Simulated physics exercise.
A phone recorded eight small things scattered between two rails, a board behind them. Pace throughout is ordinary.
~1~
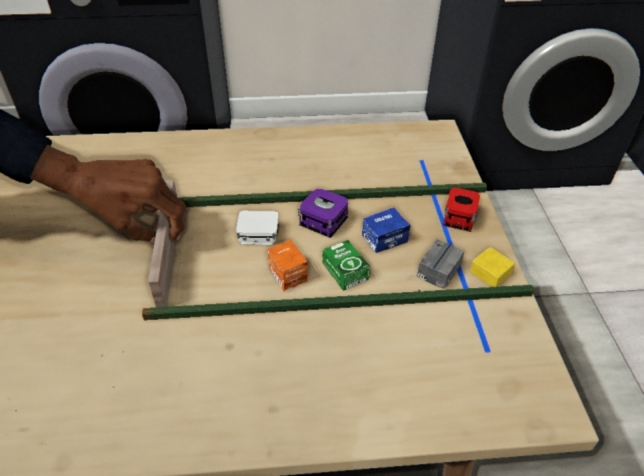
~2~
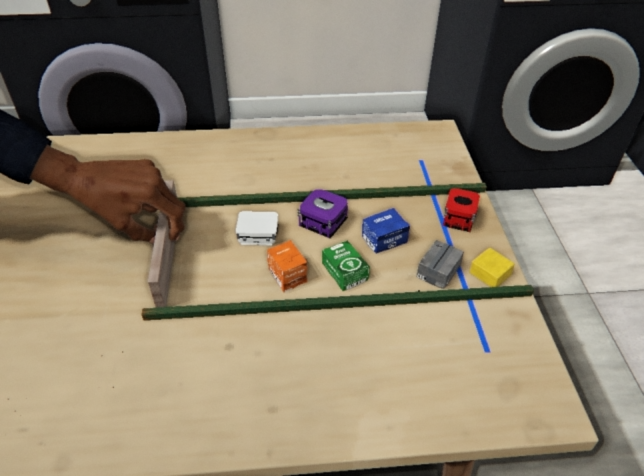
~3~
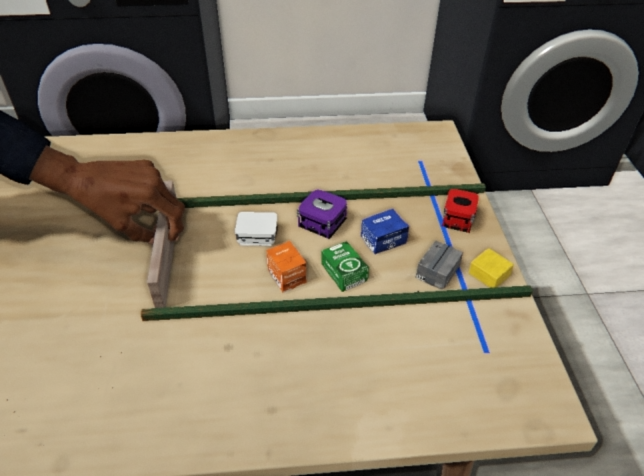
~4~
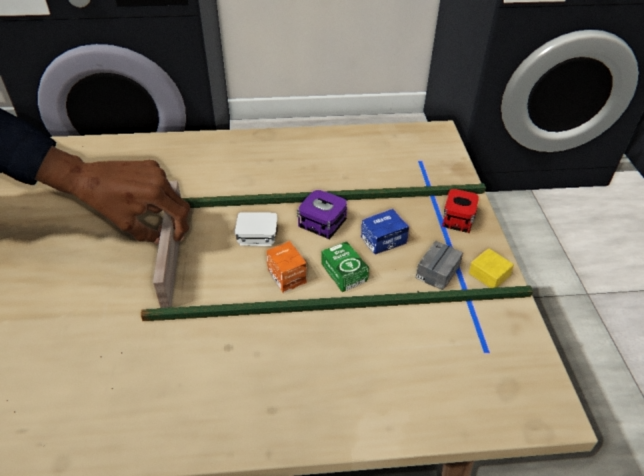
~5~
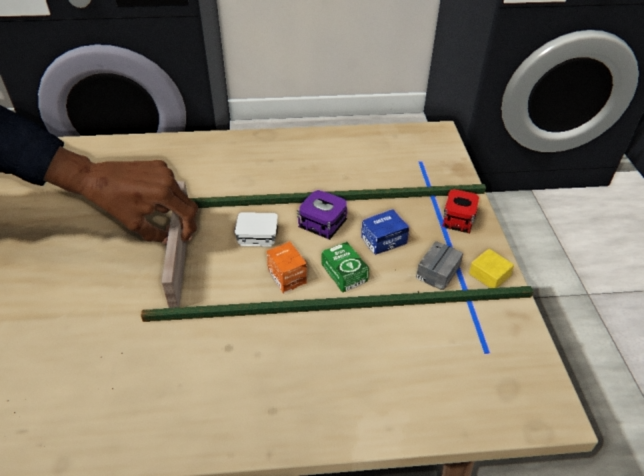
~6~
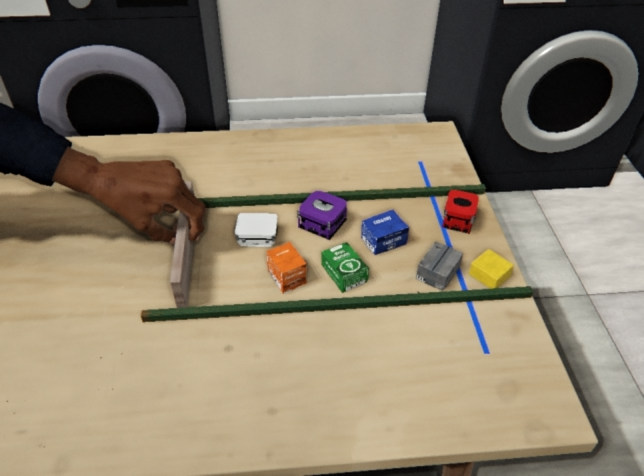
A hand holding a board between two green rails, then sliding it slightly right toward eight small, still, colourful boxes.
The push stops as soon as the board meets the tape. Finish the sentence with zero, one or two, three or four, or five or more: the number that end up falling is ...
The number that end up falling is three or four.
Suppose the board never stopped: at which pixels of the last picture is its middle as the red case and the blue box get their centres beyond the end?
With the red case it sits around (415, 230), with the blue box around (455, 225).
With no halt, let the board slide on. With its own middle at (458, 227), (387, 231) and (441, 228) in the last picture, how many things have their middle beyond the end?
In order: 5, 0, 3.
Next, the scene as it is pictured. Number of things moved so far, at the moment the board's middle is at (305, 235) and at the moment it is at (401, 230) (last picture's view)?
4 by the first point, 8 by the second.
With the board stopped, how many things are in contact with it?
Total: 2.
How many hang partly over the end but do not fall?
The answer comes to 2.
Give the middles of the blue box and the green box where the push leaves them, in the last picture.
In the last view, the middles sit near (504, 231) and near (499, 259).
Soon after, none off yet; yellow block at rest near (491, 270); red case at rest near (460, 211); grey box at rest near (440, 266).
Then, none off yet; yellow block moved about its own width near (528, 270); red case moved about its own width near (494, 211); grey box moved about its own width near (498, 259).
At rest, the number that fall off is three or four; fallen, grey box, red case and yellow block.
